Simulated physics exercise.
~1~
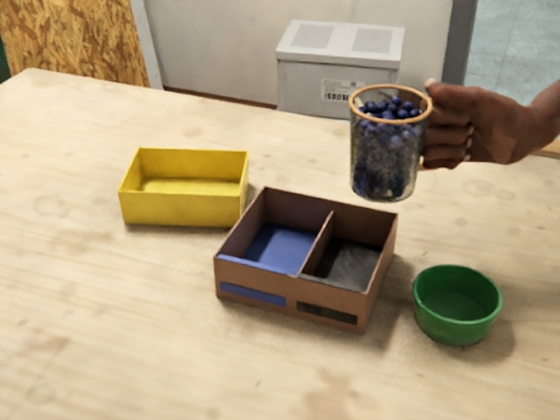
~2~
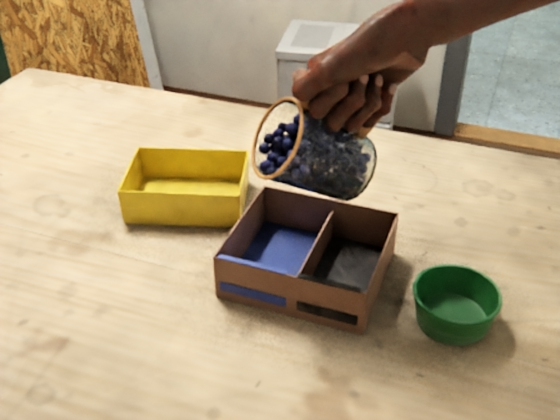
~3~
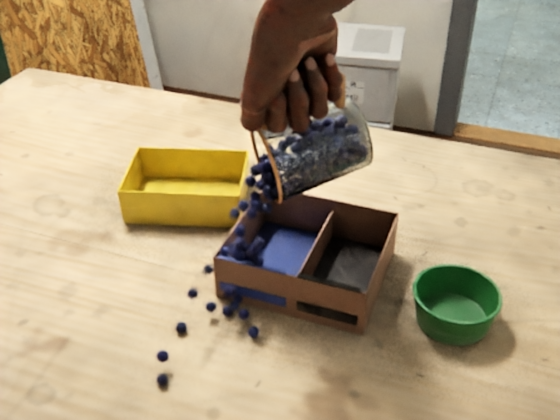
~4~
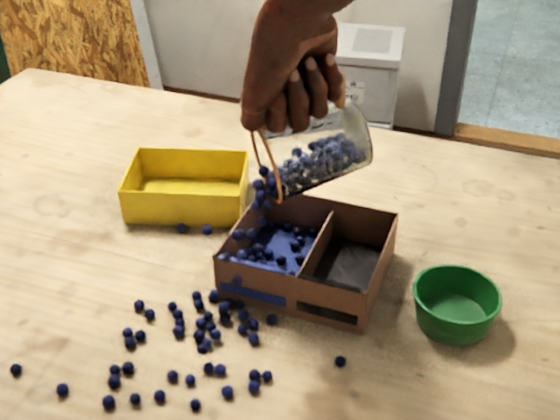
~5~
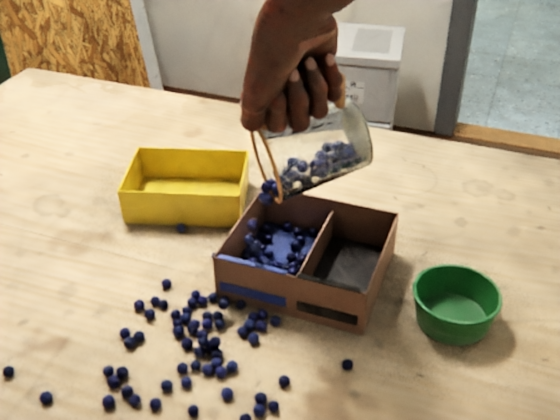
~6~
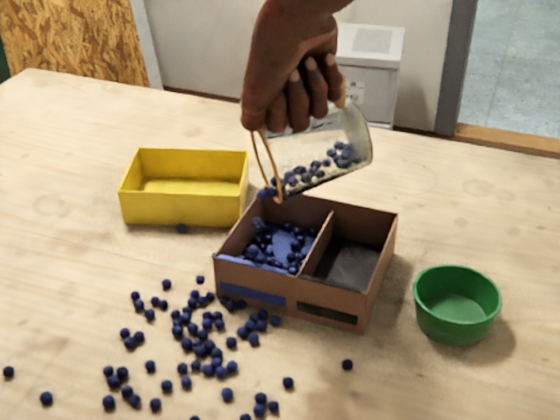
A hand tipped a clear cup of blueberries over a divided tin, pouring many into its blue section while lots of others spilled and scattered across the table in front, and it ended still holding the tilted cup with some berries left inside.
